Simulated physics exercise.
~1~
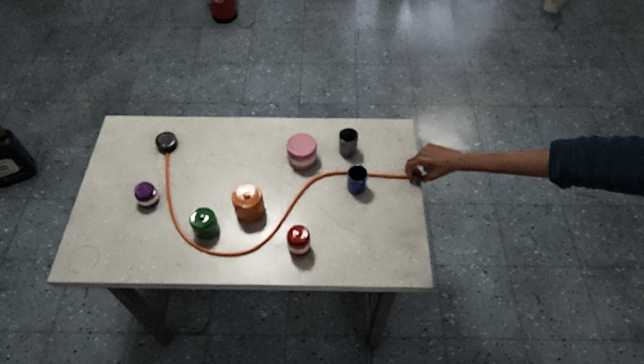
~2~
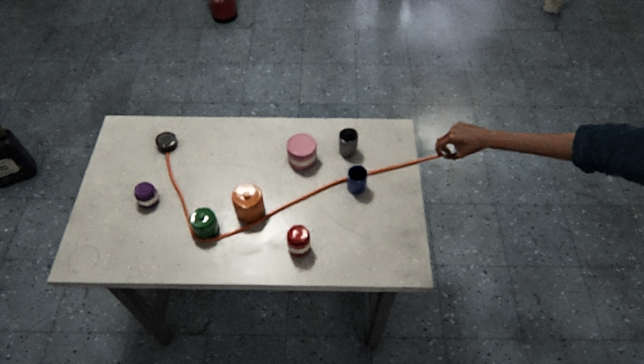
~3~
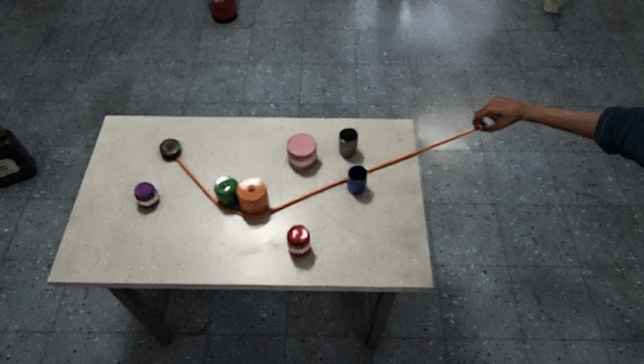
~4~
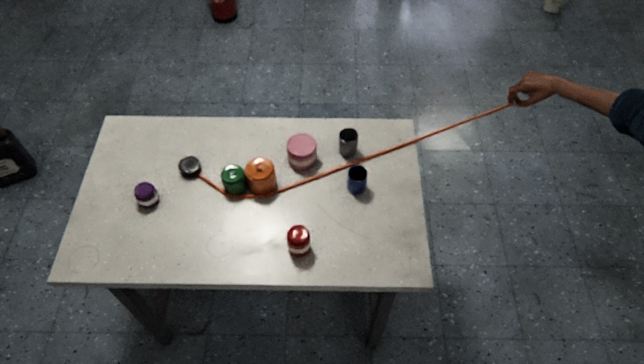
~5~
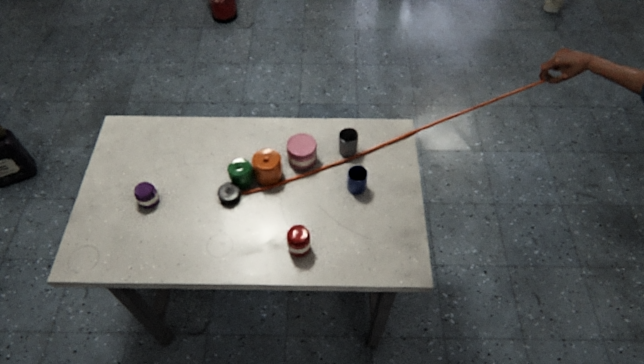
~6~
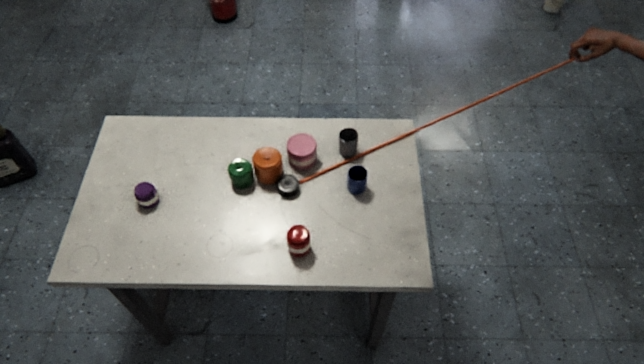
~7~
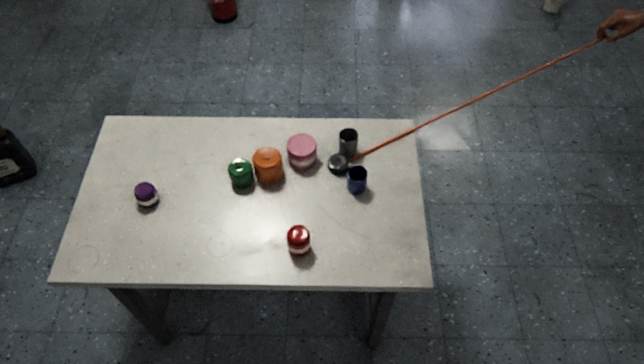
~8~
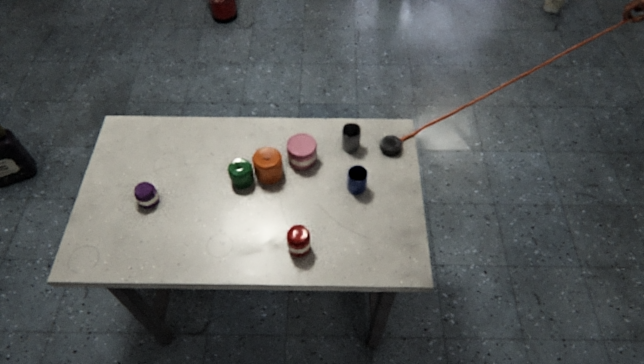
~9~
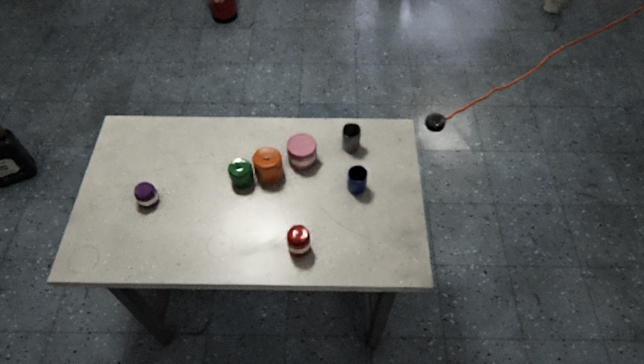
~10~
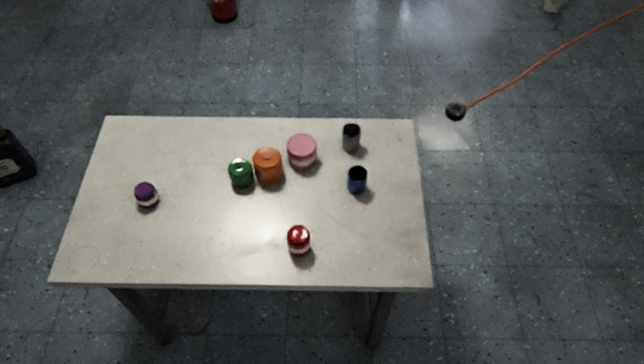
A hand pulls an orange cord, dragging green and orange pots before a black disc leaves the table.
